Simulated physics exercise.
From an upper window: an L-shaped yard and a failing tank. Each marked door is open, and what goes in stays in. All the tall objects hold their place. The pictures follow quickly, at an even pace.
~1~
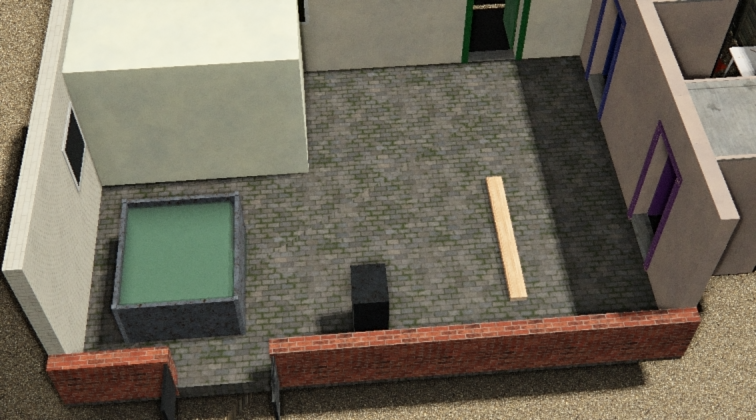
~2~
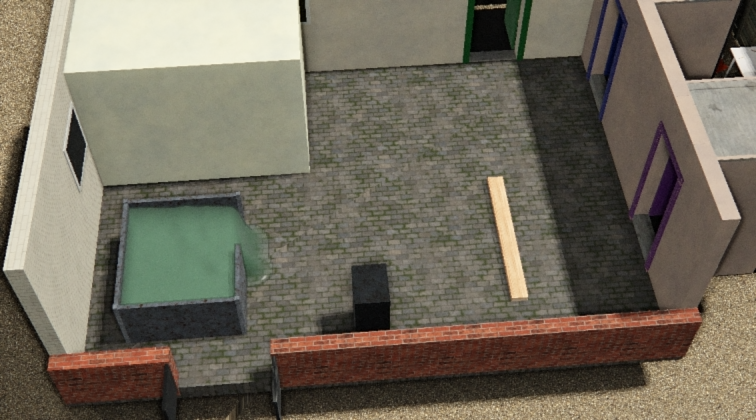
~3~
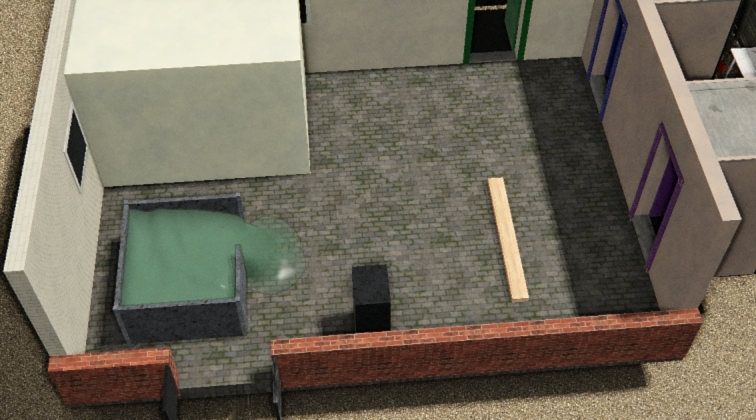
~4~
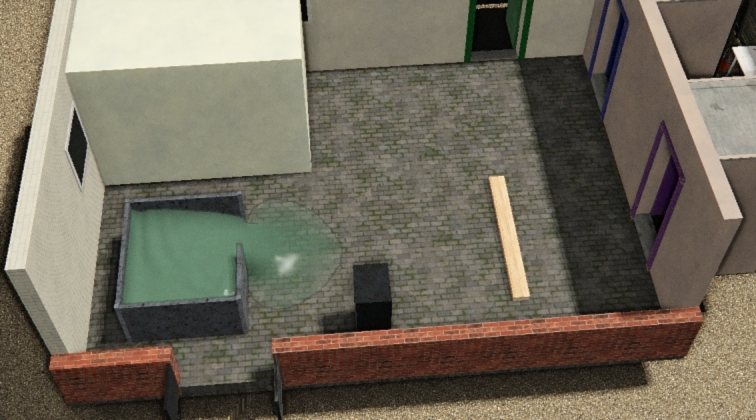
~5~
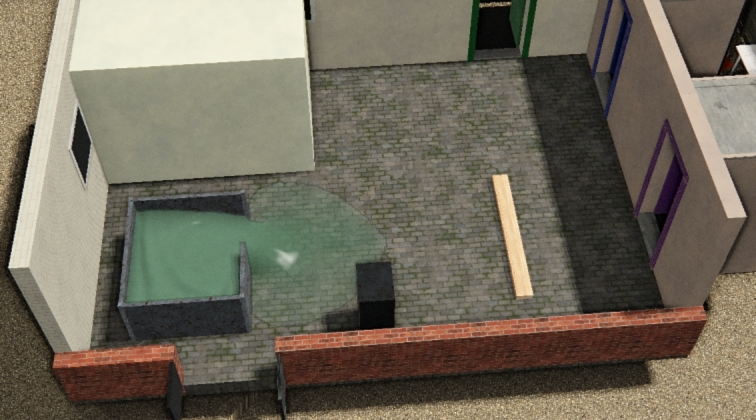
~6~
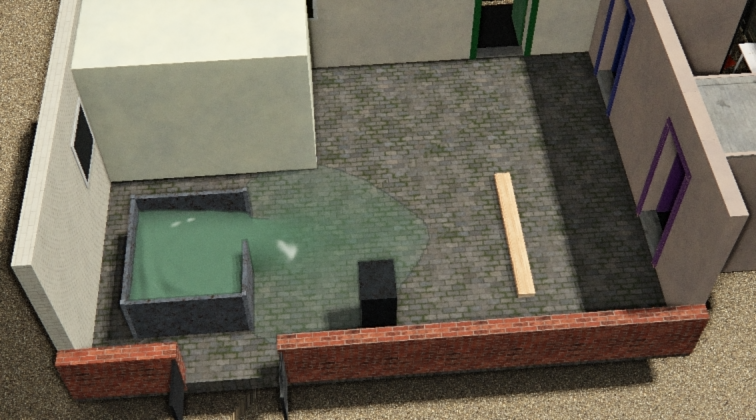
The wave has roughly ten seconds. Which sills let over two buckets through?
The blue door holds within the limit; the purple door holds within the limit; the green door floods.
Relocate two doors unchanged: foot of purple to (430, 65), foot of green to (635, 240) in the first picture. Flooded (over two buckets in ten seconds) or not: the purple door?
Purple stays under.
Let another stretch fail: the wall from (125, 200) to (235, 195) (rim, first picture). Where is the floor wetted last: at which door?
That is the one in green.
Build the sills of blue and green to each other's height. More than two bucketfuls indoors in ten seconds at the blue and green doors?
My reading: The blue door passes that mark; the green door holds.
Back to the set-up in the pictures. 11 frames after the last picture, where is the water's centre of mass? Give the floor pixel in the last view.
At about (320, 249).
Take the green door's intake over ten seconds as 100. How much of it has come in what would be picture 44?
About 60 per cent.
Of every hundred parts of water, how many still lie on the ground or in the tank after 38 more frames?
Close to 98 %.
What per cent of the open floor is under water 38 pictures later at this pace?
Roughly 80 per cent.
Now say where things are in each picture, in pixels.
In the first picture, still water in the open tank at (179, 252).
In the second picture, the front is at (260, 280), out from the gap at (240, 242).
In the third picture, the front is at (299, 269), out from the gap at (241, 246).
In the fourth picture, water pours out at (242, 245) and has run to (337, 252).
In the fifth picture, the front is at (377, 236), out from the gap at (246, 244).
In the sixth picture, the front is at (419, 225), out from the gap at (248, 242).
A moment on, water covers 40 % of the floor; the blue door not reached, the purple door not reached, the green door not reached.
Next, water covers 70 % of the floor; the blue door not reached, the purple door not reached, the green door not reached.
Then, water covers 80 % of the floor; the blue door wet at the sill, nothing in, the purple door under two buckets in, the green door under two buckets in.
Later, water covers 80 % of the floor; the blue door wet at the sill, nothing in, the purple door under two buckets in, the green door over two buckets in.
In the end, water covers 90 % of the floor; the blue door wet at the sill, nothing in, the purple door under two buckets in, the green door over two buckets in.
